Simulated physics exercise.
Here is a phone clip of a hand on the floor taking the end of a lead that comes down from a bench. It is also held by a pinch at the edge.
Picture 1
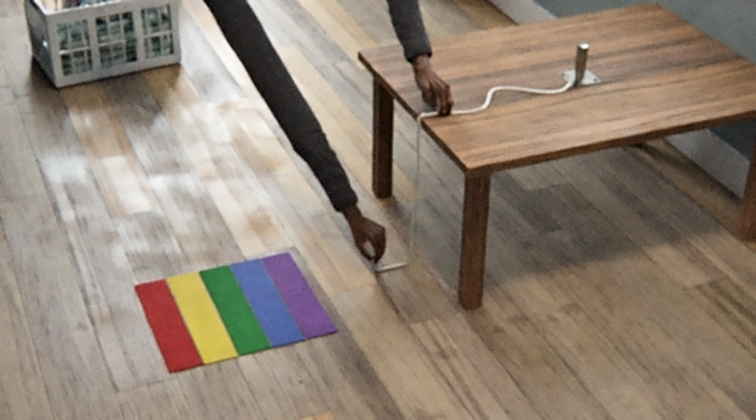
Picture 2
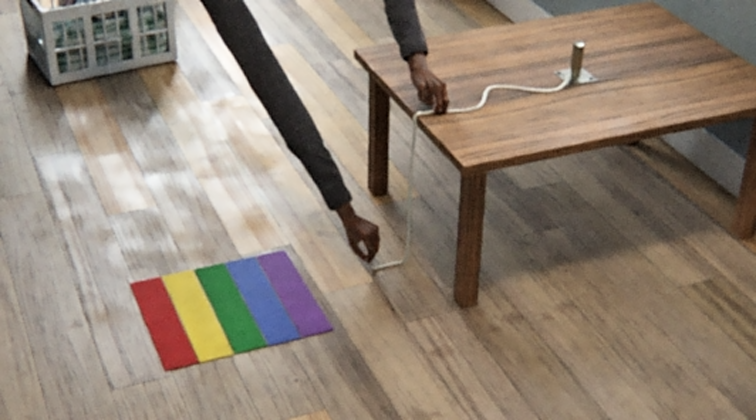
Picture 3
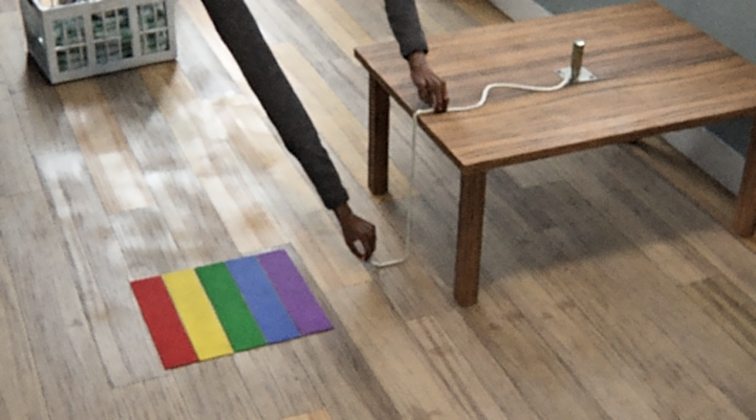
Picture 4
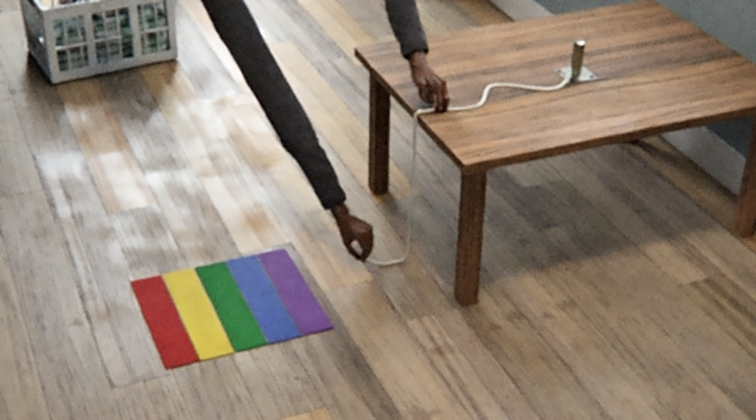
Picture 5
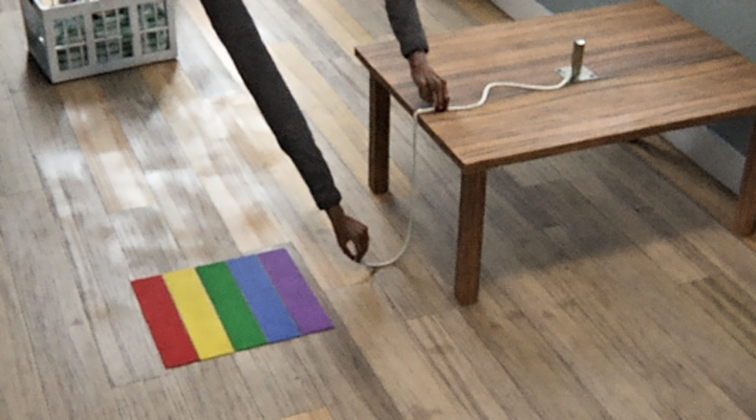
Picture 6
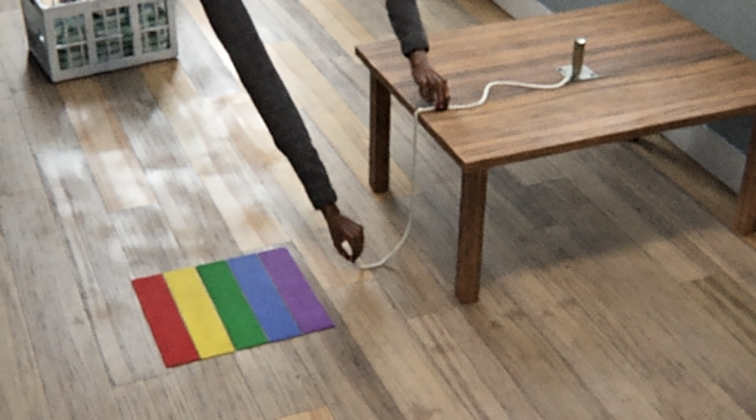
To begin with, one hand pinches a pale cord at the edge of a wooden table while the other holds its end near the floor, right of a striped rainbow mat. The lower hand then draws the end slightly left, nearer the purple stripe, and the hanging cord bends into a rounder curve.
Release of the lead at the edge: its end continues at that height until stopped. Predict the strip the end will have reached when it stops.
I would say the green strip.
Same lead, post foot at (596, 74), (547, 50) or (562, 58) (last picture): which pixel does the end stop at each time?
You'd find it around (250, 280), then (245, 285), and finally (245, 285).
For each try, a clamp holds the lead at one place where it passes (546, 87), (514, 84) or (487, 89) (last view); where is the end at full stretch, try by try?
Result per try (px, approx.): (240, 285); (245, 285); (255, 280).
Soon after, end near (282, 275); over purple.
After that, end near (249, 282); over blue.
At the stop, end near (229, 287); over green. It gets as far as the green strip.
